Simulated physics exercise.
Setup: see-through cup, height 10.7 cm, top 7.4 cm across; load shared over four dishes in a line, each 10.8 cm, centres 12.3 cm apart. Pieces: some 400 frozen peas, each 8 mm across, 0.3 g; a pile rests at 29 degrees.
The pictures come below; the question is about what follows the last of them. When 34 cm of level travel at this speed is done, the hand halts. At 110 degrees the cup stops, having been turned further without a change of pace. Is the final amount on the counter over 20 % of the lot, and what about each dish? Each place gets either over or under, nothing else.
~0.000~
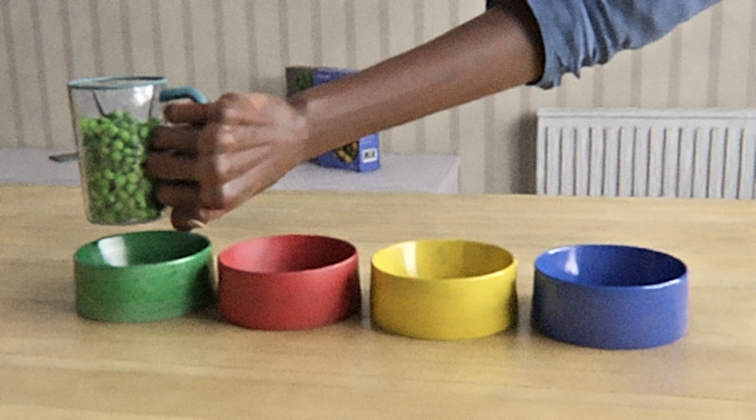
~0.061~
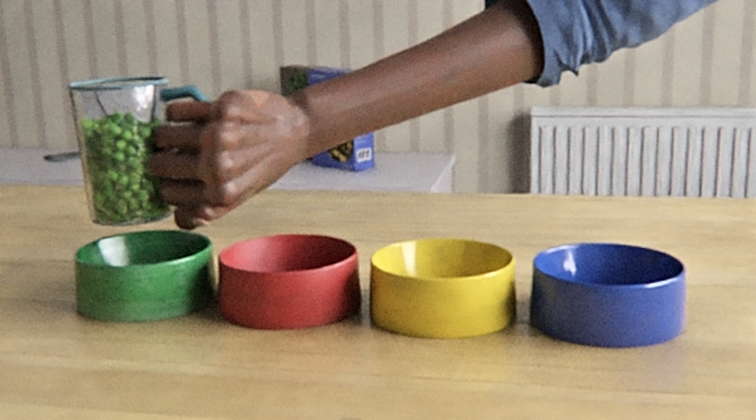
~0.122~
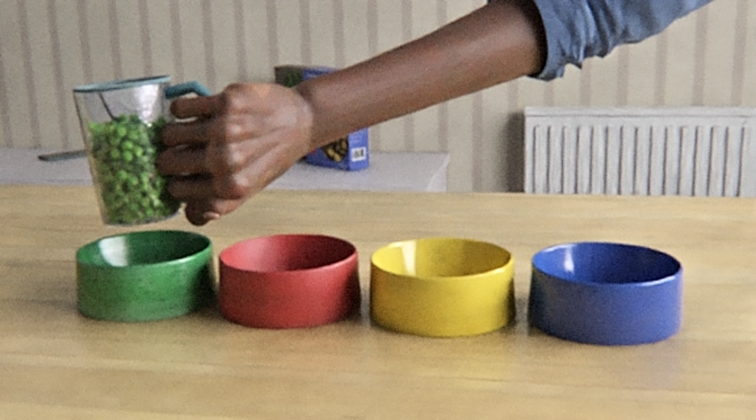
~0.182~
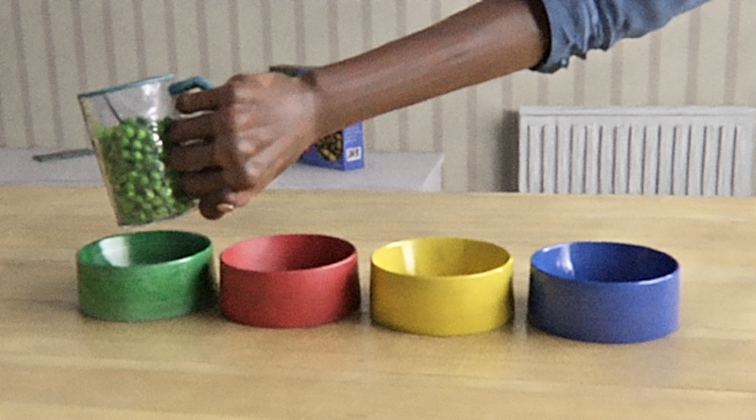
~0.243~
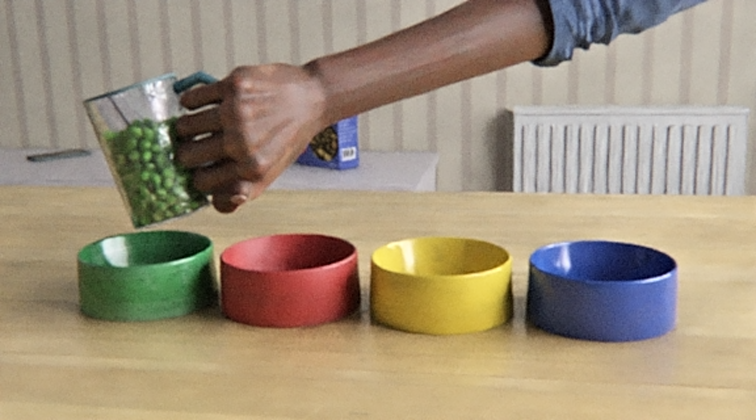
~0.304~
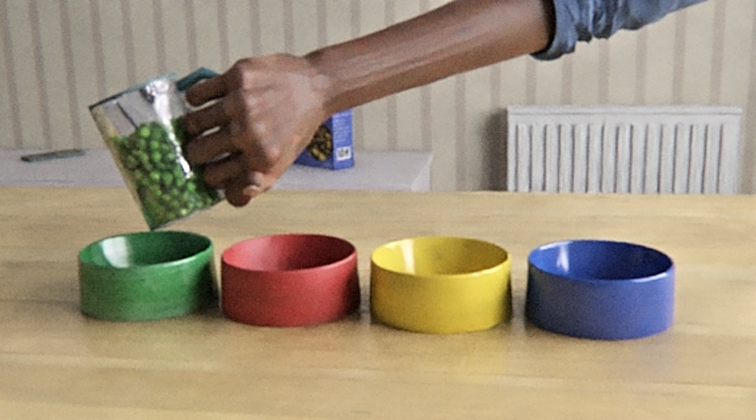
Here is the list: Red dish over, blue dish under, green dish under, yellow dish under, counter under.
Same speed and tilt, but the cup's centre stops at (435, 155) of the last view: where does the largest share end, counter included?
The biggest share ends at red.
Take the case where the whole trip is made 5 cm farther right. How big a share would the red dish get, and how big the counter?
The red dish would get 60 and the counter 10.
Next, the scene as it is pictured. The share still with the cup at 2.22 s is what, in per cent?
Close to 0 % of the load.
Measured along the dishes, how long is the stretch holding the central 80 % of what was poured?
Roughly 7 cm of the row.
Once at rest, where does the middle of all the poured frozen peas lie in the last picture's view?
Resting centre estimate: Around (297, 278).
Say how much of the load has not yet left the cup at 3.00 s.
About 0 percent of the load.
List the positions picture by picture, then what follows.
Cup at (124, 150), tilt 0 degrees, lip at (75, 83), moved 0.0 cm; middle of the pieces at (122, 167); green dish at (144, 248); red dish at (288, 254); yellow dish at (443, 259); blue dish at (610, 265), in the first picture.
Cup at (126, 150), tilt 1 degrees, lip at (76, 85), moved 0.2 cm; middle of the pieces at (125, 167), in the second picture.
Cup at (133, 151), tilt 5 degrees, lip at (80, 89), moved 0.8 cm; middle of the pieces at (133, 168), in the third picture.
Cup at (143, 152), tilt 10 degrees, lip at (84, 95), moved 1.5 cm; middle of the pieces at (144, 168), in the fourth picture.
Cup at (152, 152), tilt 15 degrees, lip at (90, 101), moved 2.2 cm; middle of the pieces at (155, 169), in the fifth picture.
Cup at (161, 153), tilt 21 degrees, lip at (95, 108), moved 3.0 cm; middle of the pieces at (165, 169); green dish at (146, 249); red dish at (289, 252); yellow dish at (440, 256); blue dish at (600, 260). The cup turns about 85 degrees a second and travels 12 cm a second, in the sixth picture.
Then, at 1.45 s, tilt 110 degrees; cup holds 75 %, red 20 %.
Then, at 2.22 s, tilt 110 degrees; cup holds 0 %, red 95 %.
After 3.00 s, tilt 110 degrees; cup holds 0 %, red 95 %.
In the end, at 3.3 s, red 95 %, blue 0 %, green 0 %, yellow 0 %, counter 5 %.
